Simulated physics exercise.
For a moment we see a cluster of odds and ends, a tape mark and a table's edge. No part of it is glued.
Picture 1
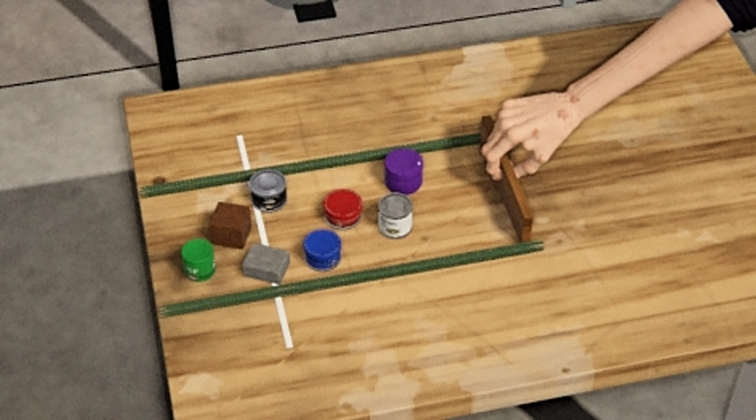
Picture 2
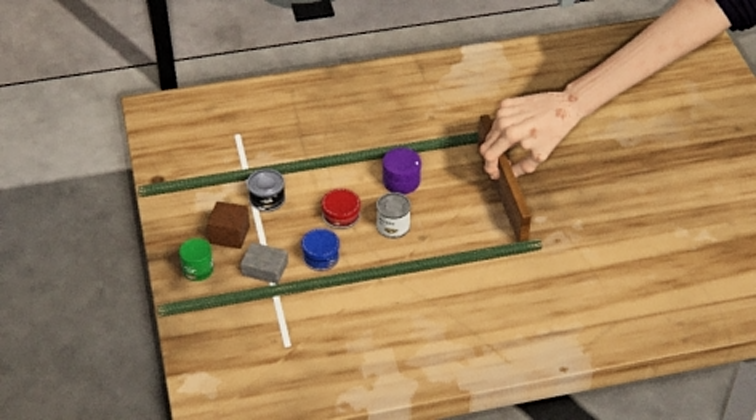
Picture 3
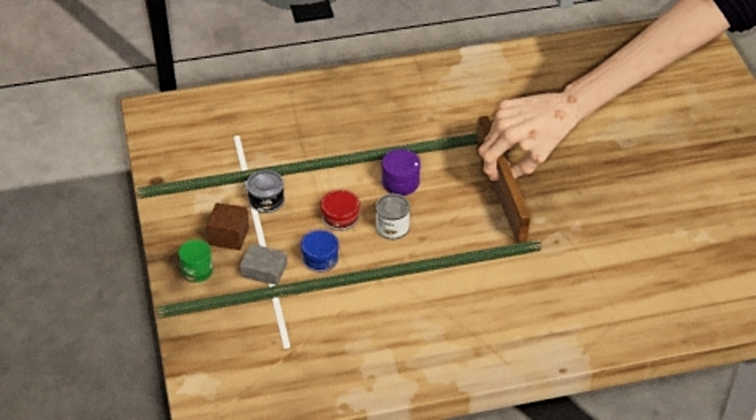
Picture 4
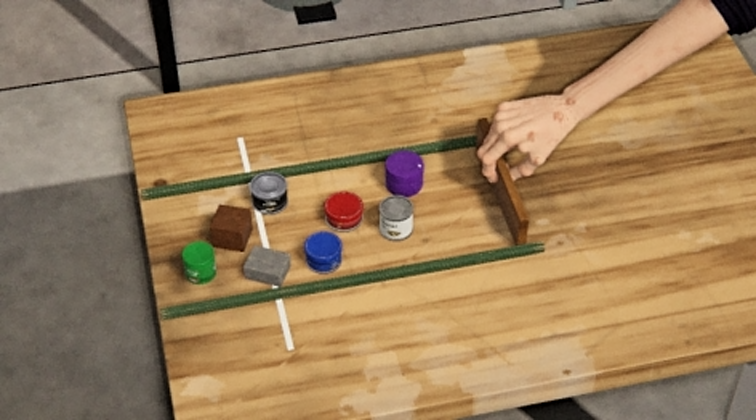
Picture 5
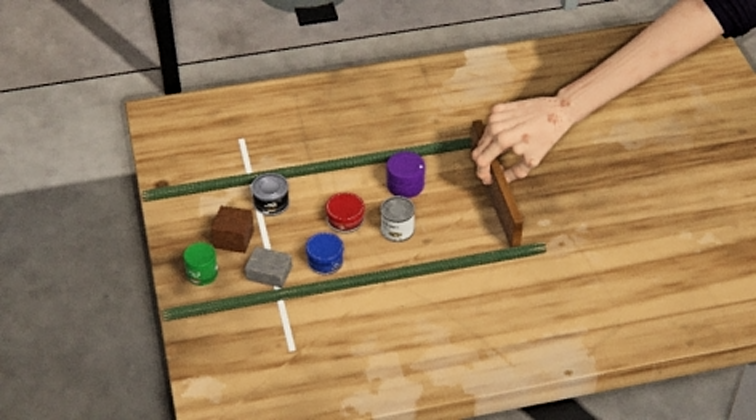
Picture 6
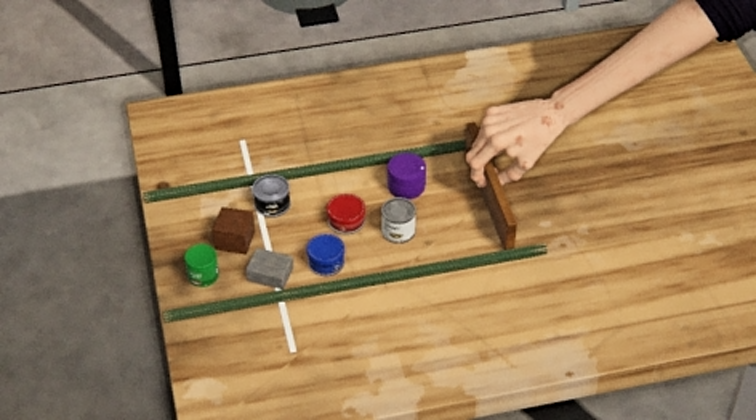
On a wooden table, small tubs, a brown block and a grey block sit between two green strips, some near a white tape line. A hand grips an upright wooden board at the right, holding it almost still at first, then easing it slightly left while the objects stay in place.
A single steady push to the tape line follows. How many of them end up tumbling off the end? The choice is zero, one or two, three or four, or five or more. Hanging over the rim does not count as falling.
Nothing tumbles.
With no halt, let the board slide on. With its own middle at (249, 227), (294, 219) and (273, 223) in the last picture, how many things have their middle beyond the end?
0, 0 and 0.
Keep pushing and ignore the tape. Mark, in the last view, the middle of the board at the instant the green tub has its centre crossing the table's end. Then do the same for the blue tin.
Near (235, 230) and (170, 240).
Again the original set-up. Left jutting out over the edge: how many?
The total here is 0.
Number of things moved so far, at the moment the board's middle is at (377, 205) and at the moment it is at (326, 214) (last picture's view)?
3 by the first point, 5 by the second.
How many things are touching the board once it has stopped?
3 in contact.
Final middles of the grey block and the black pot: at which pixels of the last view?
You'll find the grey block at roughly (222, 271) and the black pot at roughly (201, 200).
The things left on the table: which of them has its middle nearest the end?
The green tub.
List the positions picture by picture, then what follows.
In the first frame, green tub (199, 261); brown block (231, 226); grey block (266, 264); board (505, 179); tape (263, 234).
In the second frame, brown block (229, 225); black pot (267, 191).
In the third frame, grey block (264, 264); purple lid (401, 172).
In the fourth frame, green tub (199, 263); white tin (396, 218).
In the fifth frame, brown block (233, 229); board (496, 183).
In the sixth frame, green tub (202, 266); brown block (234, 230); grey block (270, 269); board (490, 186); tape (266, 239).
A little later, none off yet; green tub at rest near (202, 266); brown block at rest near (234, 230); grey block at rest near (270, 269).
Next, none off yet; green tub at rest near (202, 266); brown block moving near (231, 231); grey block moving near (261, 269).
When it is over, the number that fall off is zero.
